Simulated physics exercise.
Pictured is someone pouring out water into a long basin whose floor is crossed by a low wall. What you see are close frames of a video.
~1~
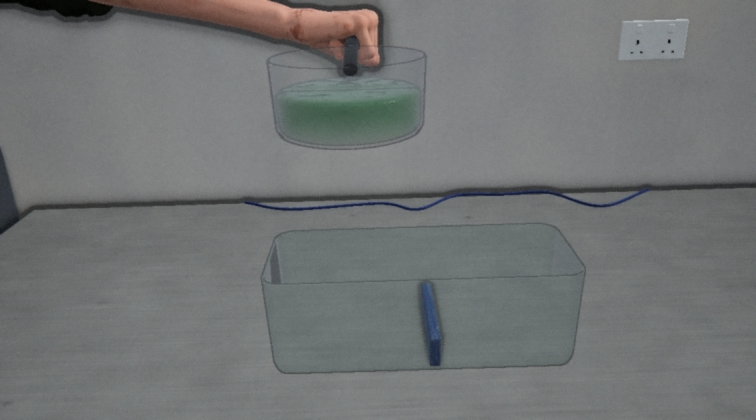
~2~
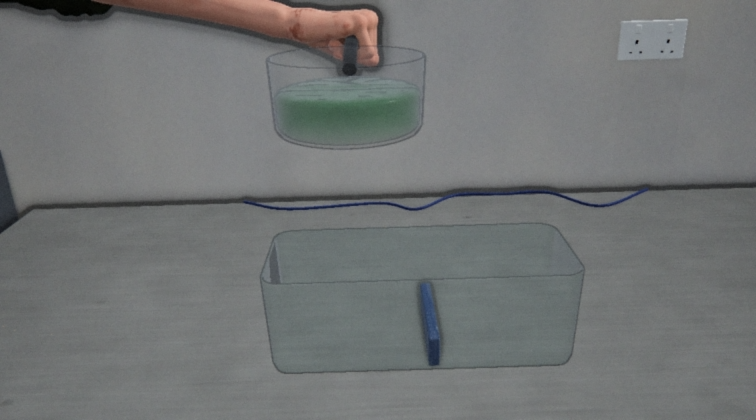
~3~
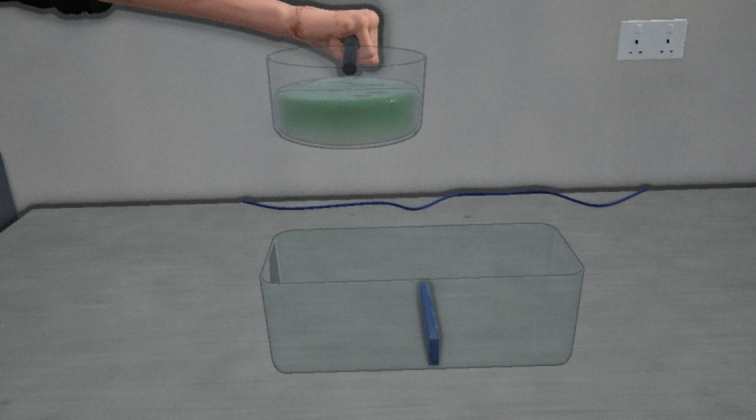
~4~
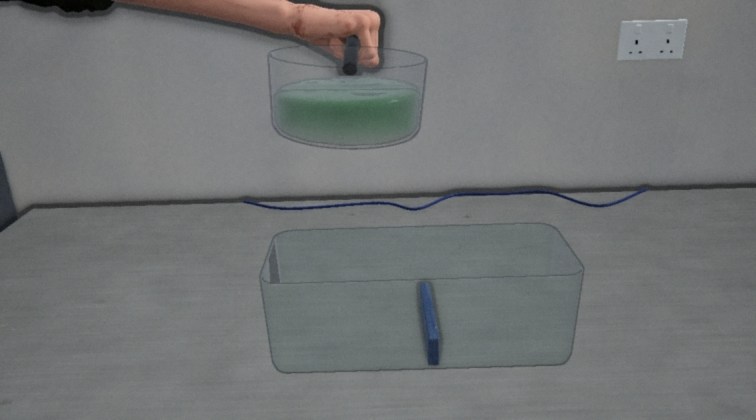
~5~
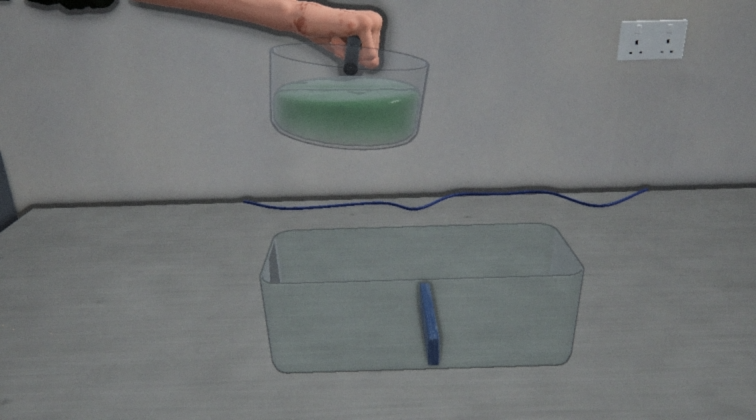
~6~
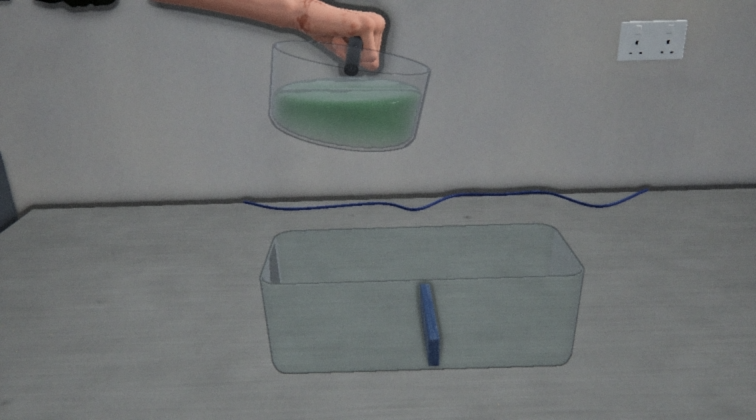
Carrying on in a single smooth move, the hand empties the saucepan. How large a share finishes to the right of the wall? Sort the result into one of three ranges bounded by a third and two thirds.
It falls in the top range, above two thirds.
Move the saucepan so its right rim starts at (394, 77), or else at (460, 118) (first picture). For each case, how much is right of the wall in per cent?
Estimate, in order: 65 and 90 per cent.
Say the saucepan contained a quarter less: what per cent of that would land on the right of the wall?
90 per cent.
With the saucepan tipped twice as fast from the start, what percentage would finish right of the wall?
I'd say roughly 80 in every hundred ends up there.
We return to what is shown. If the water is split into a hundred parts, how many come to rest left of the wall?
That is roughly 10 percent of it.
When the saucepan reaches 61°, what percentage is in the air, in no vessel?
25 %.
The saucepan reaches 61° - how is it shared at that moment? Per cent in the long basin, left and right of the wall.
Left 0 per cent, right 5 per cent.
A moment on, the saucepan is tipped part way and 70 per cent is still to pour, 0 is left of the wall and 3 right of it.
Next, the saucepan is tipped on its side and 17 per cent is still to pour, 2 is left of the wall and 62 right of it.
Then the saucepan is tipped right over and 1 per cent is still to pour, 7 is left of the wall and 88 right of it.
Later the saucepan is tipped right over and 0 per cent is still to pour, 11 is left of the wall and 88 right of it.
In the end 11 per cent lies left of the wall, 88 right of it and 1 outside.
